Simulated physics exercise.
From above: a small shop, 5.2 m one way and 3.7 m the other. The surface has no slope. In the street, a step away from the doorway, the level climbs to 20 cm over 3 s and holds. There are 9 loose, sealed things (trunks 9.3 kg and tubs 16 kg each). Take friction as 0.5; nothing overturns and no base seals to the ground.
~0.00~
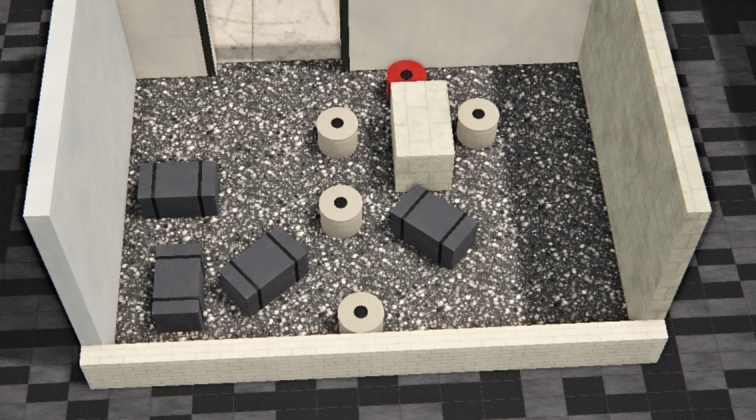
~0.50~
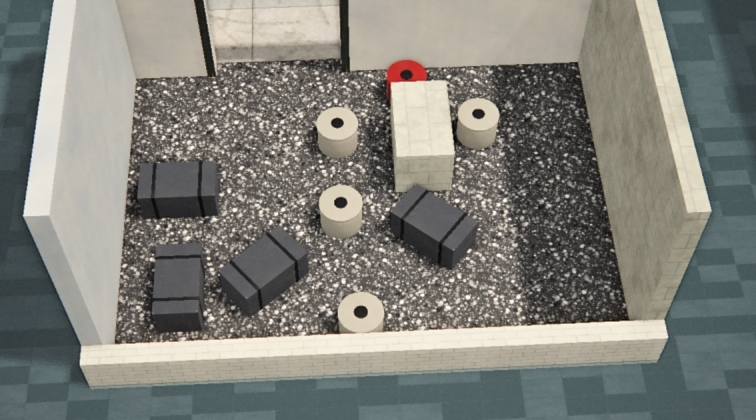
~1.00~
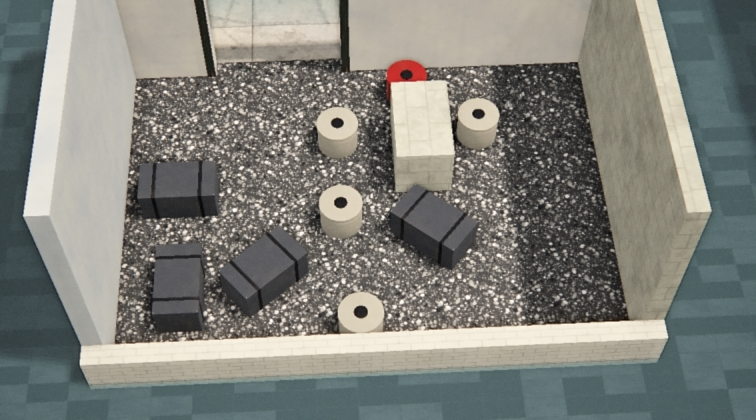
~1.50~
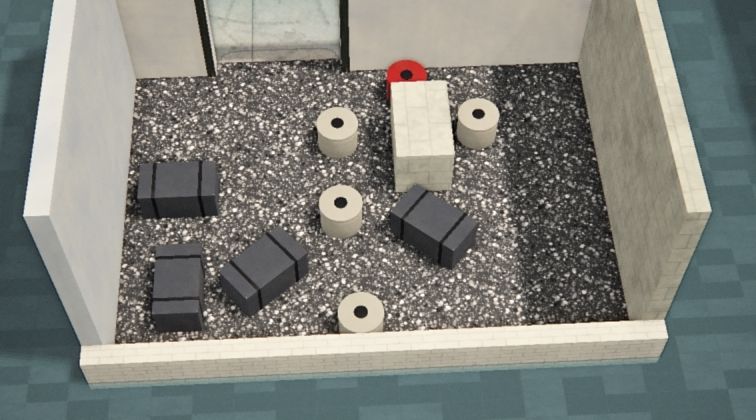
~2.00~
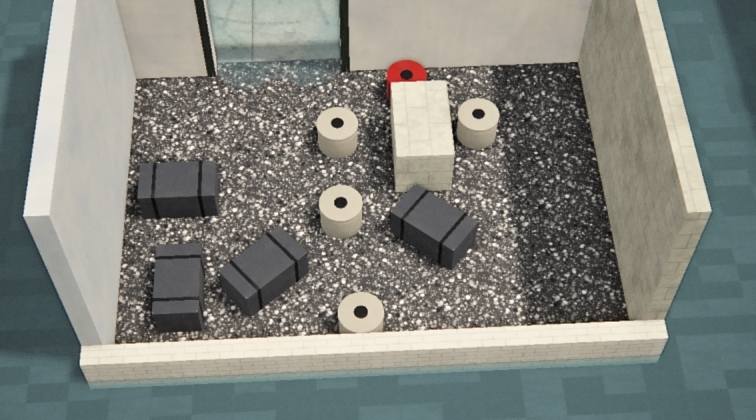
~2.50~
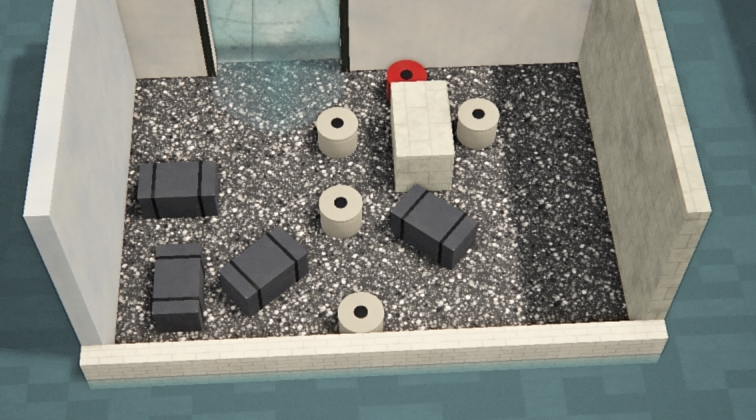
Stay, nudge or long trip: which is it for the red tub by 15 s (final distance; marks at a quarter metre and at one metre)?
Red tub is nudged along.
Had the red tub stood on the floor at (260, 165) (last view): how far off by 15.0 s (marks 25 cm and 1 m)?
It ends far away.
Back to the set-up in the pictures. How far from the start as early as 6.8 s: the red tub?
Roughly 0 cm by then.
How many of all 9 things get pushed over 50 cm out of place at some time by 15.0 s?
8 of them.
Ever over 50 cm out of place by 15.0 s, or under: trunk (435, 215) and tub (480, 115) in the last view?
In turn: Over, under.
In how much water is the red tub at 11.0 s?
Roughly 2 cm.
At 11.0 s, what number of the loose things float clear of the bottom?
5 of them.
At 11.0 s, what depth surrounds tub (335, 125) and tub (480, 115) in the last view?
Roughly 7 and 1 cm.
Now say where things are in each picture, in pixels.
In the first frame, the red tub at (407, 75) rests on the ground; water covers 0.0 m2; 0 of 9 have shifted.
In the second frame, the red tub at (407, 75) rests on the ground; 0.0 m2 under water; 0 of 9 have shifted.
In the third frame, the red tub at (407, 75), on the bottom; 0.0 m2 under water; 0 of 9 have shifted.
In the fourth frame, the red tub at (407, 75), on the bottom; water covers 0.0 m2; 0 of 9 have shifted.
In the fifth frame, the red tub at (407, 75), on the bottom; water covers 0.2 m2; 0 of 9 have shifted.
In the sixth frame, the red tub at (407, 75), on the bottom; water covers 1.0 m2; 0 of 9 have shifted.
After 3.5 s the red tub is near (407, 75), 0.0 m from its start, aground; 0 afloat.
After 6.8 s the red tub is near (407, 75), 0.0 m from its start, aground; 3 afloat.
After 11.0 s the red tub is near (407, 75), 0.0 m from its start, aground; 5 afloat.
After 15.0 s the red tub is near (359, 77), 0.5 m from its start, afloat; 9 afloat.
